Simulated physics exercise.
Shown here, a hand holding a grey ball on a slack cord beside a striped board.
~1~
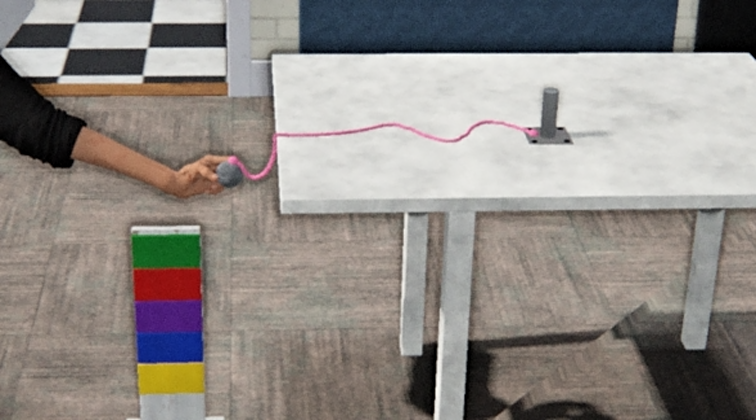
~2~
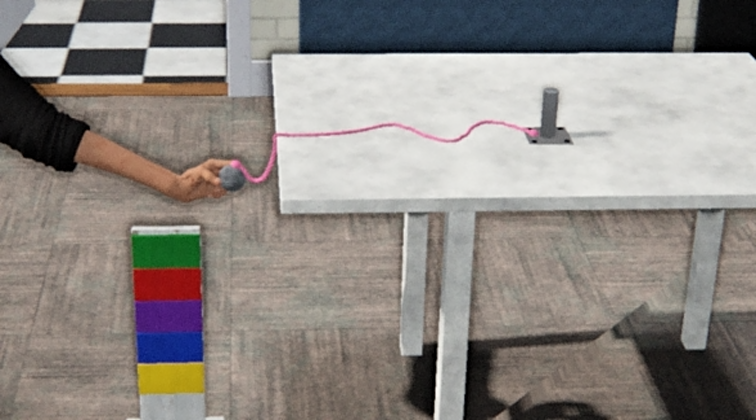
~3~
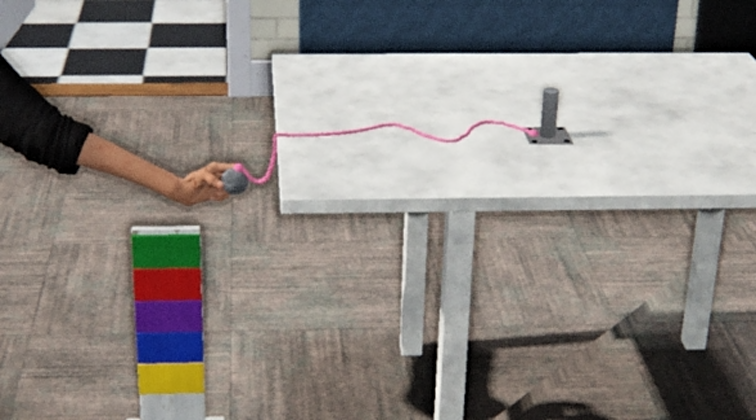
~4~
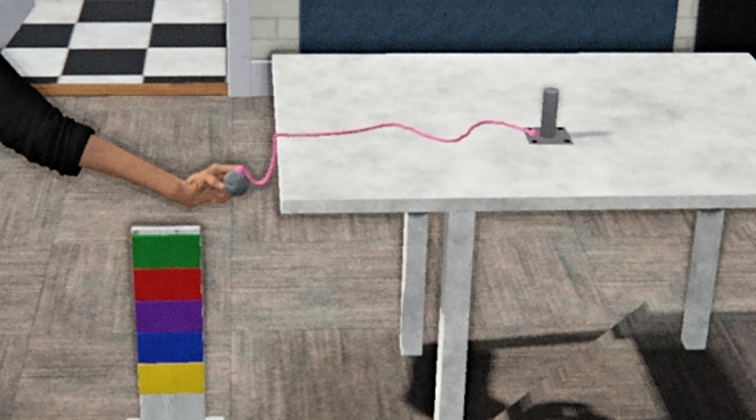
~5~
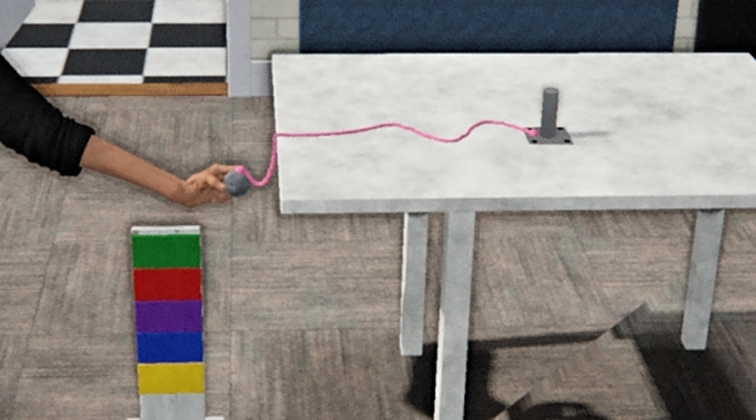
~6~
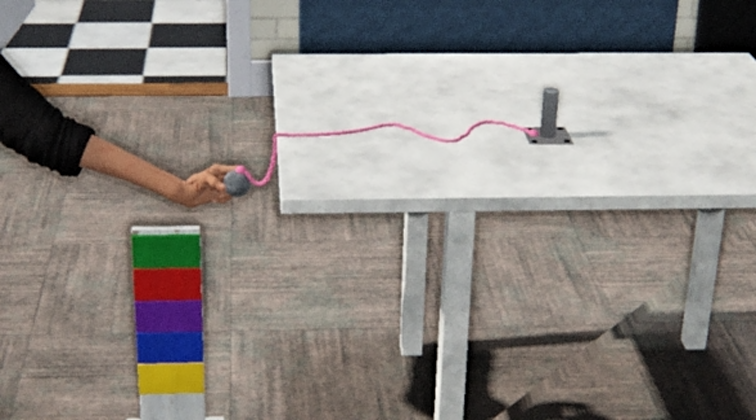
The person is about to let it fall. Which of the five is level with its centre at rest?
Its middle rests at the red band.
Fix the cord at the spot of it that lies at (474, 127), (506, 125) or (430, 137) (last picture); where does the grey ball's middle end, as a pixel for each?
In that order: (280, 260), (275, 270) and (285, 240).
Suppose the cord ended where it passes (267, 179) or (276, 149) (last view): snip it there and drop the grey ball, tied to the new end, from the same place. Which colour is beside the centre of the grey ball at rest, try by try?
Try by try: Green; above them all.
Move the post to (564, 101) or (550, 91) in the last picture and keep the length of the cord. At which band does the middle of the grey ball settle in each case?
In that order: Green; green.
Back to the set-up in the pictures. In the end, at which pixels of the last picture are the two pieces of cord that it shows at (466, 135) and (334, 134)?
The first at (433, 134), the second at (276, 142).
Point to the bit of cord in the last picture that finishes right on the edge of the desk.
It lies at about (340, 133).
Early on, ball near (302, 276); level with red.
Midway, ball near (252, 279); level with red.
Finally, ball near (269, 281); level with red. The red one.
